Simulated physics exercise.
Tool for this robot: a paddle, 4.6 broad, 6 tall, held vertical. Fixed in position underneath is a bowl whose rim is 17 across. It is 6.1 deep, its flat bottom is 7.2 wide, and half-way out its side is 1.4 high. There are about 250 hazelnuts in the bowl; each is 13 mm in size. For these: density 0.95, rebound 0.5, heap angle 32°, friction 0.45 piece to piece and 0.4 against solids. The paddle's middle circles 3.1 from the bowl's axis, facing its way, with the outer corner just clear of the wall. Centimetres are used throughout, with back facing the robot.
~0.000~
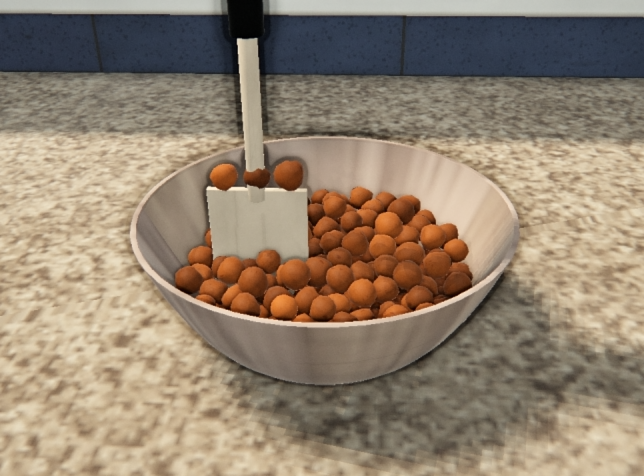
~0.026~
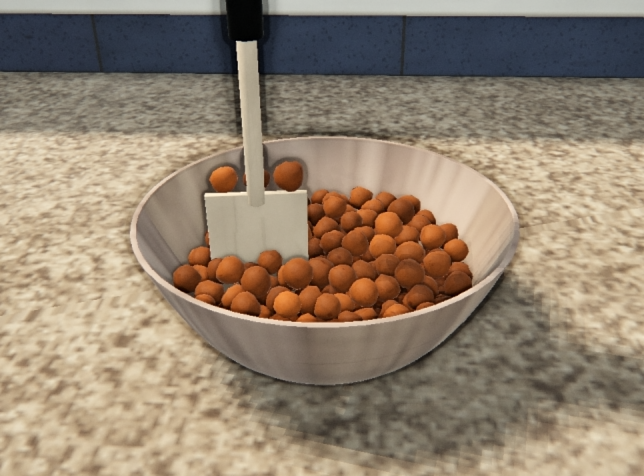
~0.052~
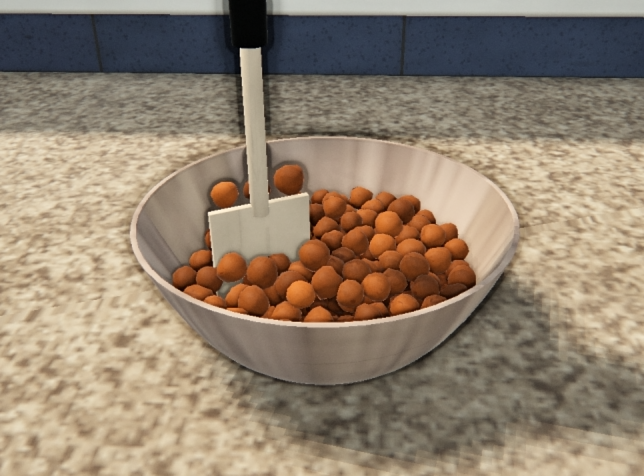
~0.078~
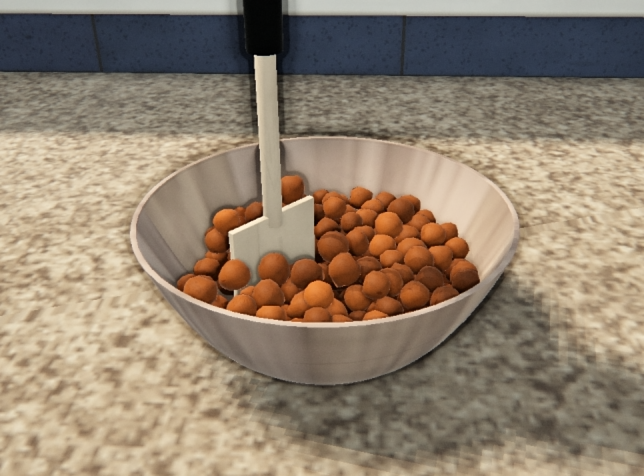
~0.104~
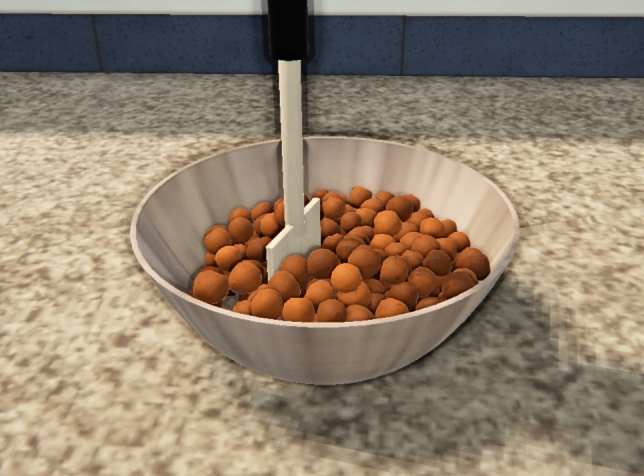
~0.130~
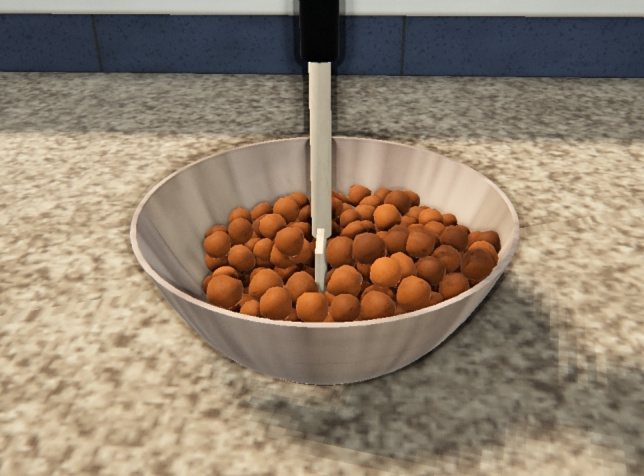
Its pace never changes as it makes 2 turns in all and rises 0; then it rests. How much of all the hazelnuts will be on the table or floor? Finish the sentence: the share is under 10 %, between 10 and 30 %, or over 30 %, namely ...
The share is over 30 %.
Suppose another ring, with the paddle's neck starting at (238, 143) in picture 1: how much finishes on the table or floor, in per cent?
Roughly 50 per cent.
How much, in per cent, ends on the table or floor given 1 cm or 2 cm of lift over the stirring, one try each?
Around 30 percent, then 30 percent.
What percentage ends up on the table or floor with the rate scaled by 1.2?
Estimated share: Close to 50 per cent.
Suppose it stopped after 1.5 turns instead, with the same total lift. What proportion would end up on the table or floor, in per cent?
30 %.
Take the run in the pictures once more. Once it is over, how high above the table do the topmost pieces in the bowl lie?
About 5.5 cm.
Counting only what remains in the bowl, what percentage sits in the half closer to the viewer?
About 60 per cent.
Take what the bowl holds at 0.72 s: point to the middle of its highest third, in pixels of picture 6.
I'd point to about (389, 185).
After 0.43 s, 336° round, highest piece 9 above the table; 197 in the bowl, 40 on the table or floor, 11 in flight or on the tool.
After 0.72 s, 221° round, highest piece 8 above the table; 170 in the bowl, 70 on the table or floor, 8 in flight or on the tool.
After 1.07 s, 0° round, highest piece 6 above the table; 156 in the bowl, 91 on the table or floor, 1 in flight or on the tool.
After 1.77 s, 0° round, highest piece 5 above the table; 156 in the bowl, 92 on the table or floor.
At rest, 156 in the bowl, 92 on the table or floor. That is 37 % on the table or floor.
